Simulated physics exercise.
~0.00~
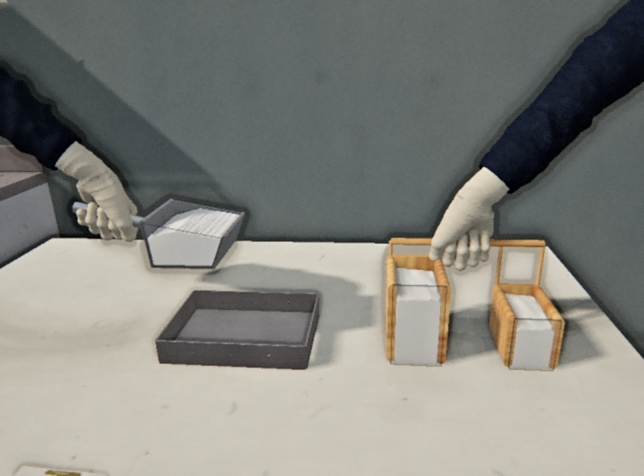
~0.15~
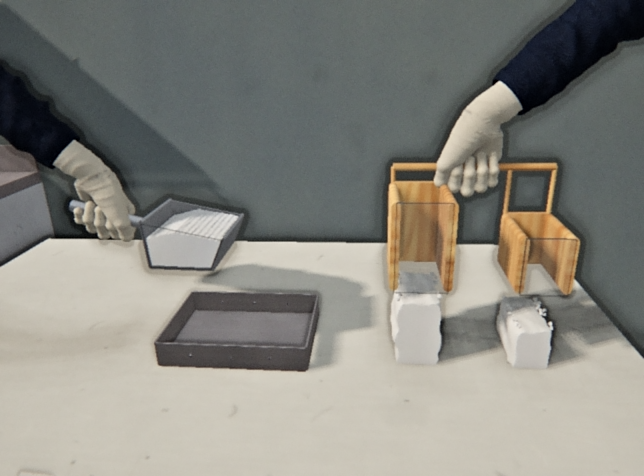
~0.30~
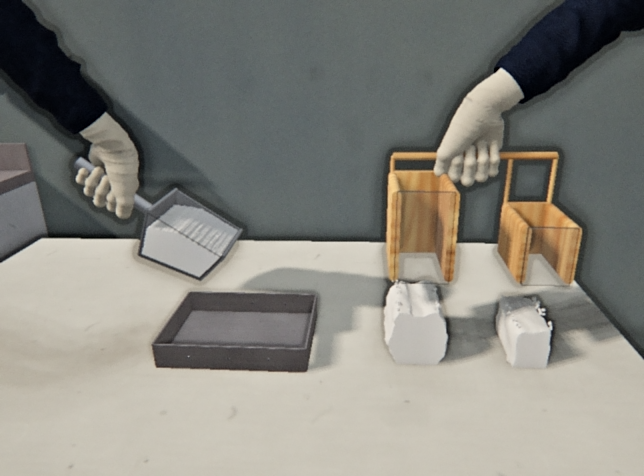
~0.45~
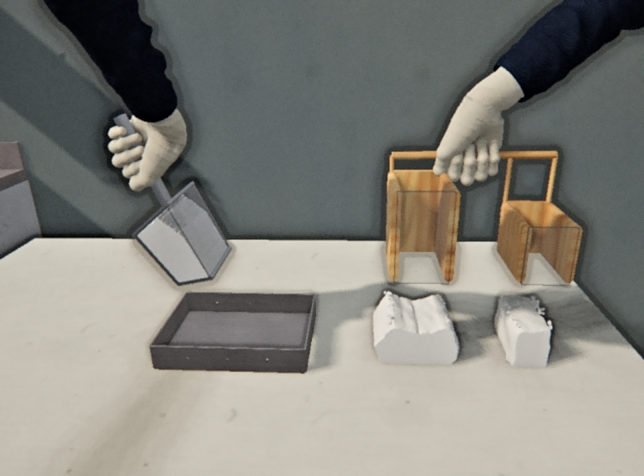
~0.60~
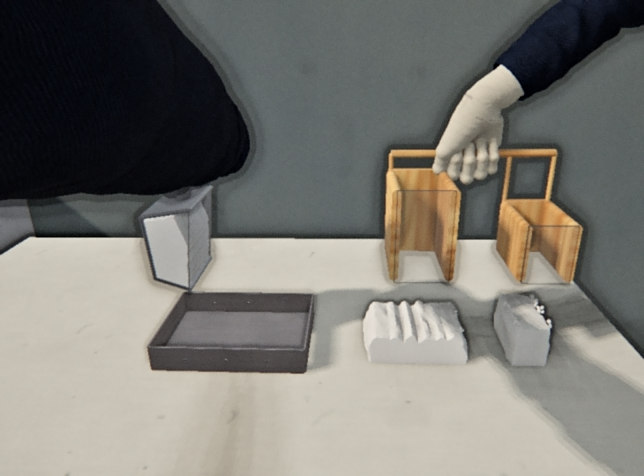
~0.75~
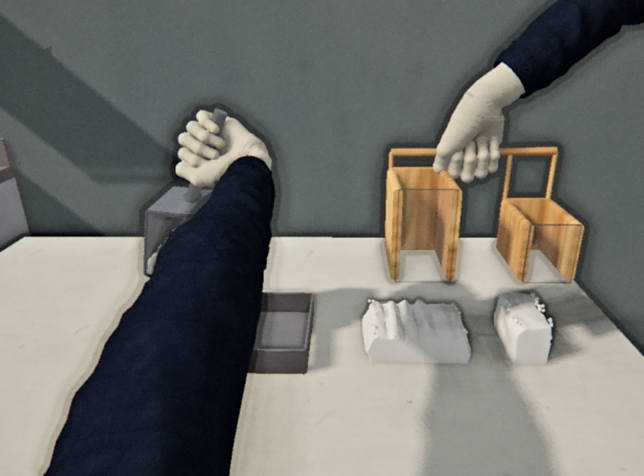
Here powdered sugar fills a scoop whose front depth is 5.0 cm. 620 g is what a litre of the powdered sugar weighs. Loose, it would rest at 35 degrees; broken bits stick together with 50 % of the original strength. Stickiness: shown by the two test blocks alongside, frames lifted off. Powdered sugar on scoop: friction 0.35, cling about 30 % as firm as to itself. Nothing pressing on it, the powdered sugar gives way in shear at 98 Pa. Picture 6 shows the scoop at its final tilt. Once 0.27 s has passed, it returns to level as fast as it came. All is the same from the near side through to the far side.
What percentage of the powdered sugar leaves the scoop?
About 100 %.
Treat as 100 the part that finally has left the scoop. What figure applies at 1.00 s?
Around 90 per cent.
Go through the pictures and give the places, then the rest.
In the first picture, lip at (221, 237), tilt 0 degrees; crest of the powdered sugar at (175, 232); block heights 12 cm, 7.4 cm (left to right).
In the second picture, lip at (221, 239), tilt 1 degrees; crest of the powdered sugar at (177, 233); block heights 12 cm, 7.4 cm (left to right).
In the third picture, lip at (221, 256), tilt 24 degrees; crest of the powdered sugar at (152, 229); block heights 10 cm, 7.4 cm (left to right).
In the fourth picture, lip at (211, 276), tilt 55 degrees; crest of the powdered sugar at (156, 220); block heights 7.4 cm, 7.4 cm (left to right).
In the fifth picture, lip at (190, 288), tilt 86 degrees; crest of the powdered sugar at (170, 217); block heights 5.7 cm, 7.4 cm (left to right).
In the sixth picture, lip at (178, 290), tilt 101 degrees; crest of the powdered sugar at (172, 233); block heights 5.6 cm, 7.4 cm (left to right).
After 1.00 s, the scoop is at 101 degrees and 88 % has left it.
After 1.29 s, the scoop is at 61 degrees and 100 % has left it.
After 1.59 s, the scoop is at 4 degrees and 100 % has left it.
After 1.88 s, the scoop is at 0 degrees and 100 % has left it.
After 1.99 s, the scoop is at 0 degrees and 100 % has left it.
